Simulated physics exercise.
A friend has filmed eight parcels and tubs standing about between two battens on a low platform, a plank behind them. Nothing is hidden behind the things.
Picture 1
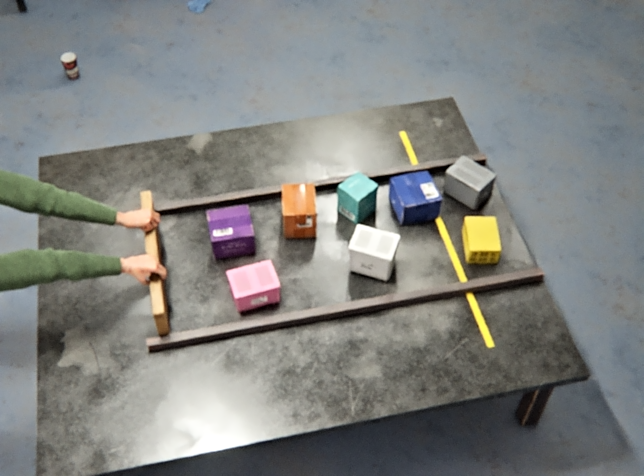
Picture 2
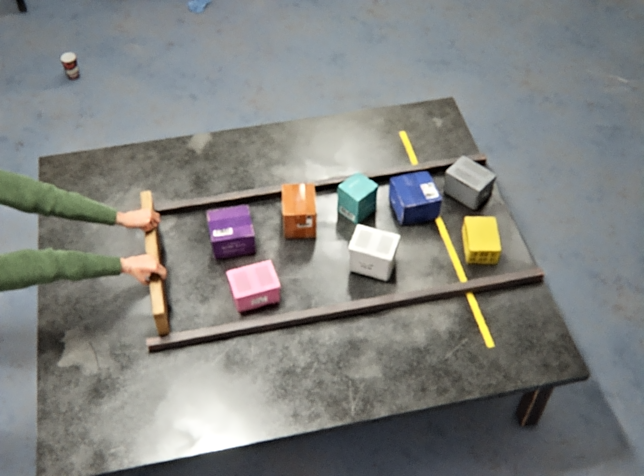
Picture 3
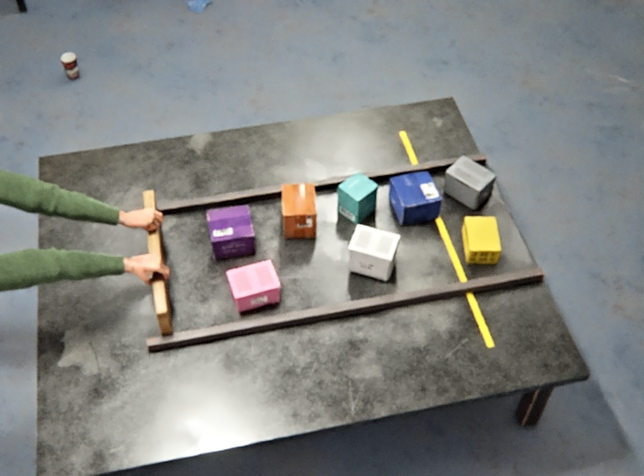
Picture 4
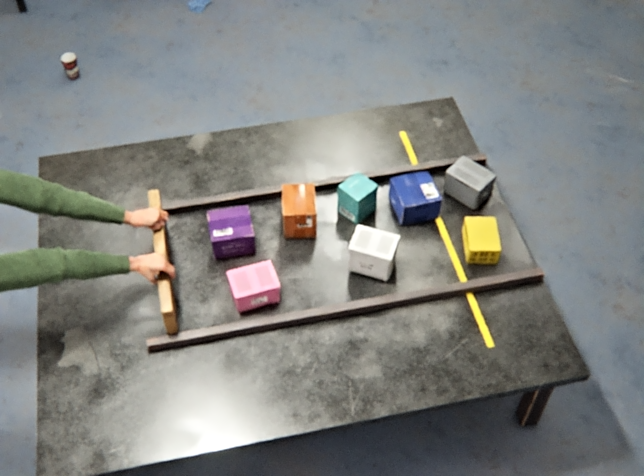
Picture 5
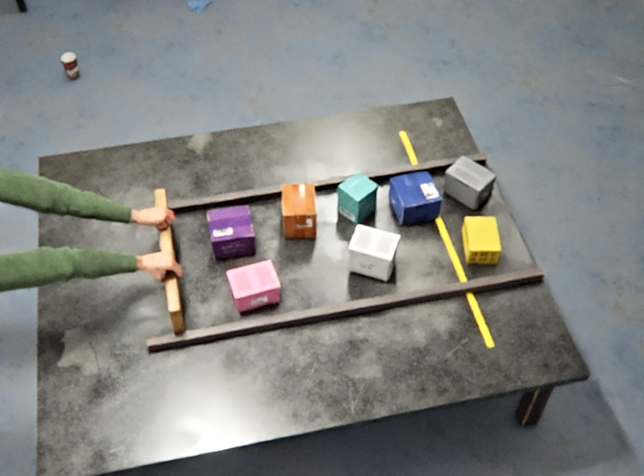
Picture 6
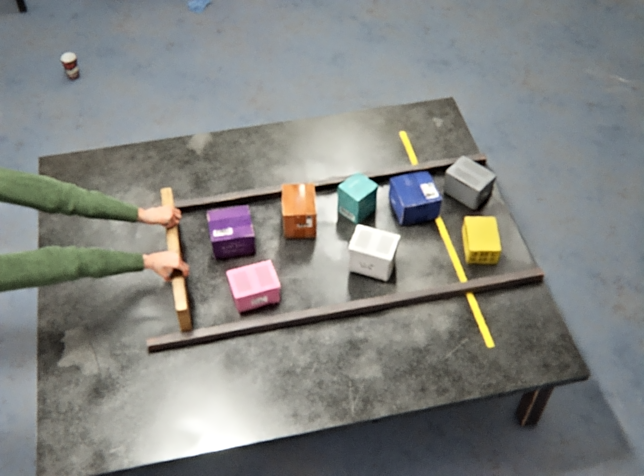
The clip shows eight coloured boxes standing between two dark strips on a table crossed by yellow tape, as hands in green sleeves slide a wooden plank slightly right towards them; the boxes stay still.
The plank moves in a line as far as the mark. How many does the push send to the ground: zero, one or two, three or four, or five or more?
In the end the number that fall off is three or four.
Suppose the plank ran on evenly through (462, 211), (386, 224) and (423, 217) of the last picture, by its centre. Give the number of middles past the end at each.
Place by place, 5, 1 and 3.
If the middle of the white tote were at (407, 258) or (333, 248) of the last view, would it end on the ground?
In turn it remains up; stays on.
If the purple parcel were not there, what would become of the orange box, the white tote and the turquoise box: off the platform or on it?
The orange box is kept; the white tote does not fall; the turquoise box does not fall.
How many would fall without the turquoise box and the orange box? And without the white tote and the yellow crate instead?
The counts: 2 and 3.
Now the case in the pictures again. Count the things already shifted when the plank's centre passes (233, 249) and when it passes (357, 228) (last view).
First 2, then 7.
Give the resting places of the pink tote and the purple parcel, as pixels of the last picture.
First (478, 250), then (454, 195).
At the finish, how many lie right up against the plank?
In contact: 2.
A little later, none off yet; grey tote at rest near (469, 184); yellow crate at rest near (481, 240); blue parcel at rest near (415, 198).
When it is over, the number that fall off is three or four; down, turquoise box, blue parcel, yellow crate and grey tote.
